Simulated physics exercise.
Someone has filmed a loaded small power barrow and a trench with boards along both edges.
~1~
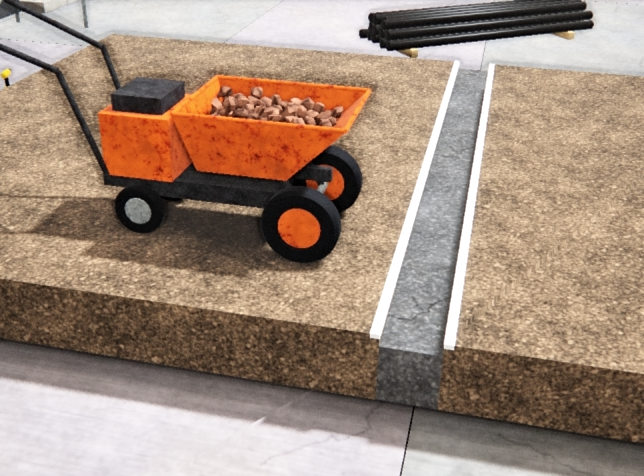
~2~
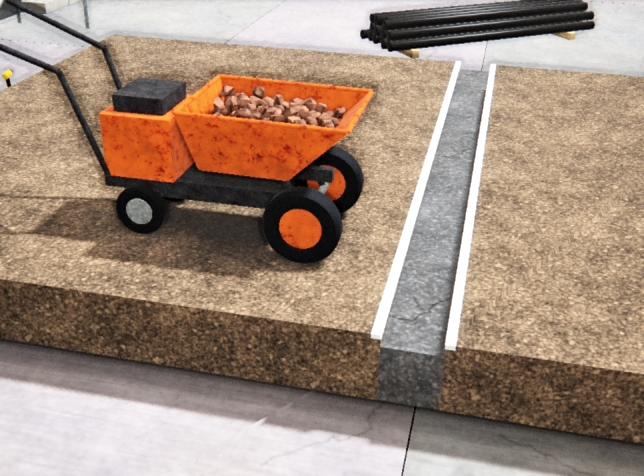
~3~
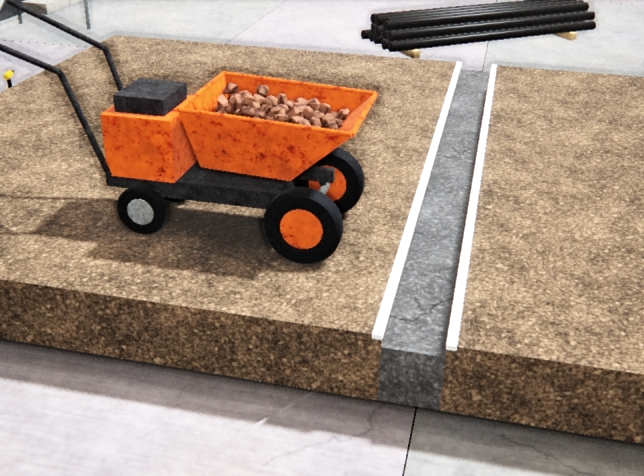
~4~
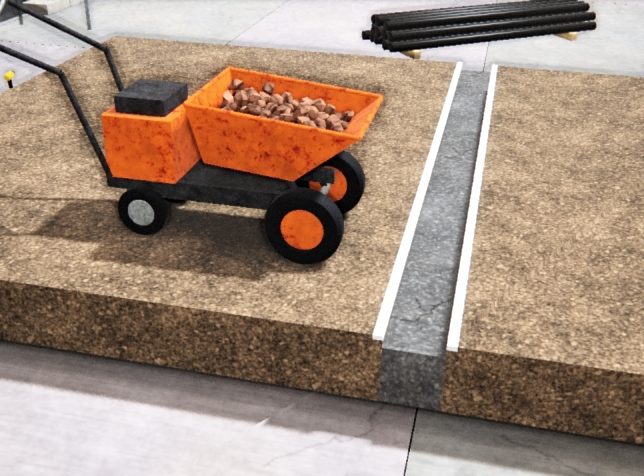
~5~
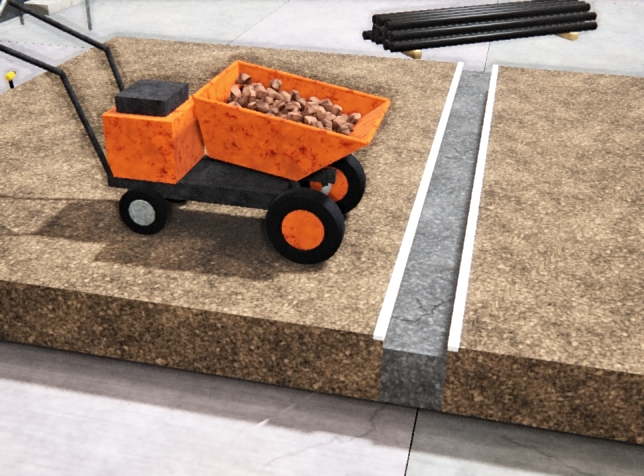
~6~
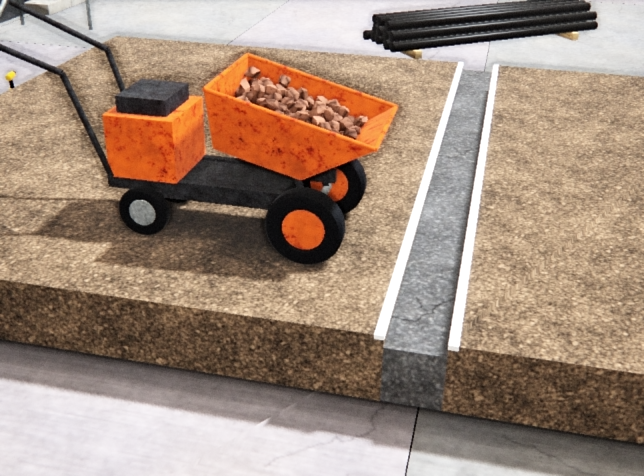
Orange power barrow loaded with rubble standing left of a shallow trench edged with white boards, its skip gradually tilting forward to the right.
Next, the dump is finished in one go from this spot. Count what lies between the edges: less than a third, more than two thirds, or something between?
Between the edges lies between a third and two thirds of the load.
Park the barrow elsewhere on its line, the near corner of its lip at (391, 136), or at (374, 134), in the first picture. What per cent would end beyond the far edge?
About 80 and 60 per cent.
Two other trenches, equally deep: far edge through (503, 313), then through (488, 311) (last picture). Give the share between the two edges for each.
About 80 and 70 per cent.
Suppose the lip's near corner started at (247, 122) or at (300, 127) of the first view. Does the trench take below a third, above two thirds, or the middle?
One: Below one third. Two: Between a third and two thirds.
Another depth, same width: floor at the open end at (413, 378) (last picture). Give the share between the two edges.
Close to 80 per cent.
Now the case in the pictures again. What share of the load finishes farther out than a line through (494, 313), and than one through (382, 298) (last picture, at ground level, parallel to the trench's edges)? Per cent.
In turn 20 and 80 in a hundred.
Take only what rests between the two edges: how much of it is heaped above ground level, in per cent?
Some 55 per cent.
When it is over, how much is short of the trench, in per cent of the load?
Roughly 0 in a hundred.
Soon after the last picture, skip tipped steeply; all in the skip.
A little later, skip tipped right over; most in the skip; a small part in or heaped over the trench; a stray few beyond it; a stray few falling.
Later still, skip tipped right over; about a quarter in the skip; about half in or heaped over the trench; about a quarter beyond it.
At rest, skip tipped right over; about a quarter in the skip; about half in or heaped over the trench; about a third beyond it.
